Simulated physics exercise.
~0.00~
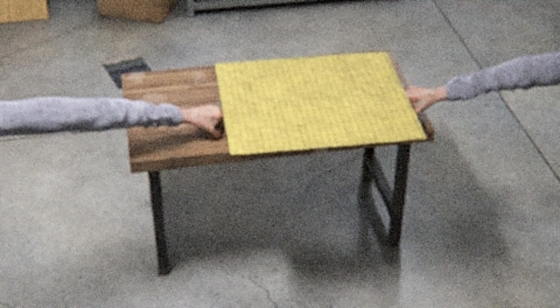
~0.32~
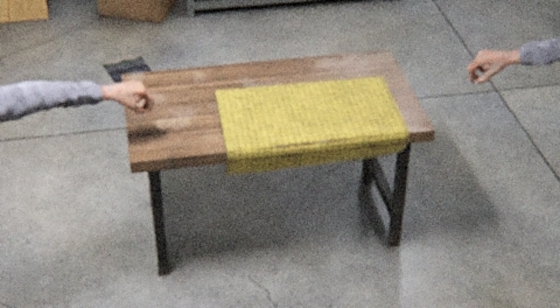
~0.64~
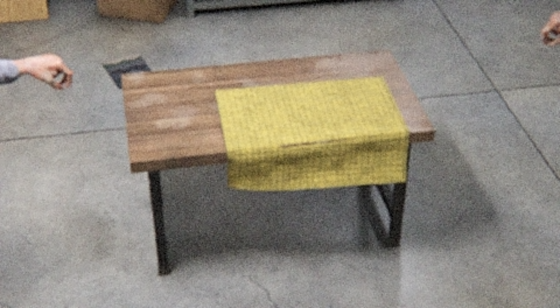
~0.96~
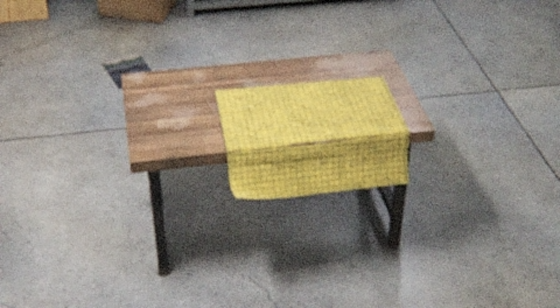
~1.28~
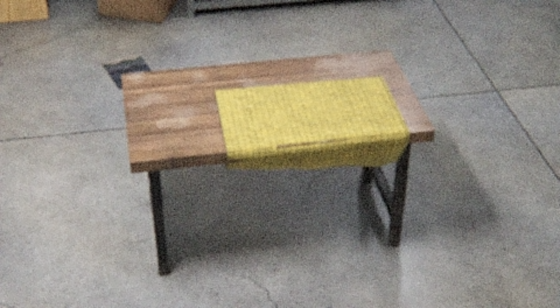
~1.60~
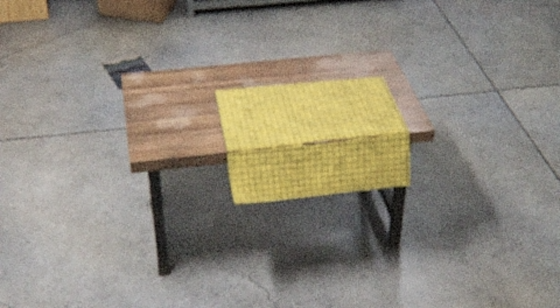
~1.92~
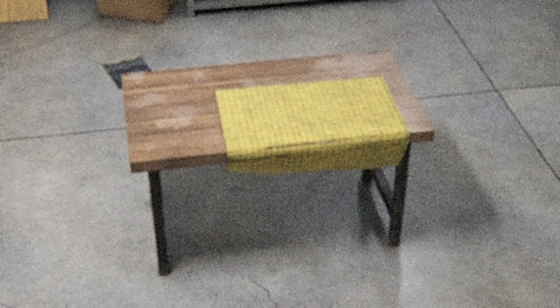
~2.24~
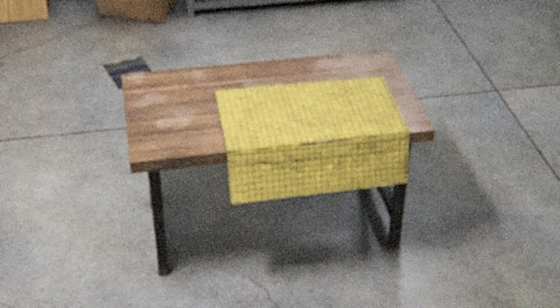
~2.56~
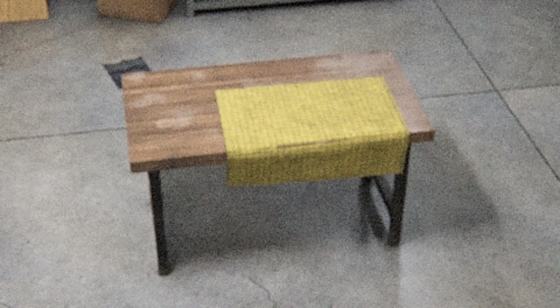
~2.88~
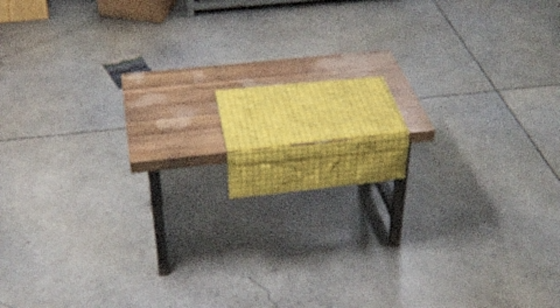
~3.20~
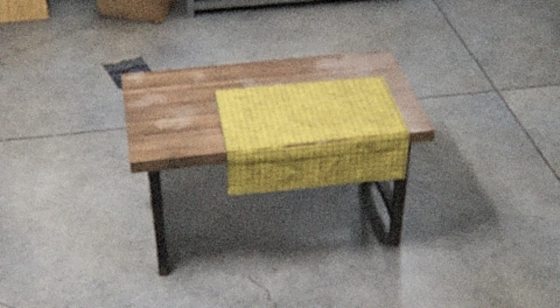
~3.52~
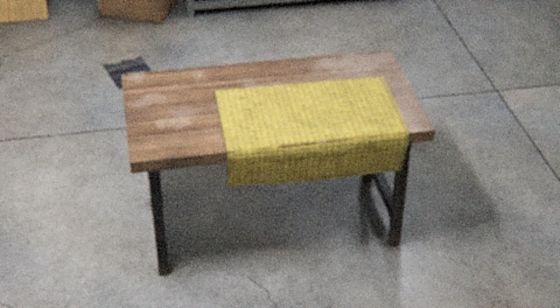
The video shows two hands releasing a yellow tea towel over a wooden workbench and withdrawing to either side. The towel settles partly over the near edge, its hanging part swinging back and forth with lessening motion, while the rest stays on the top.
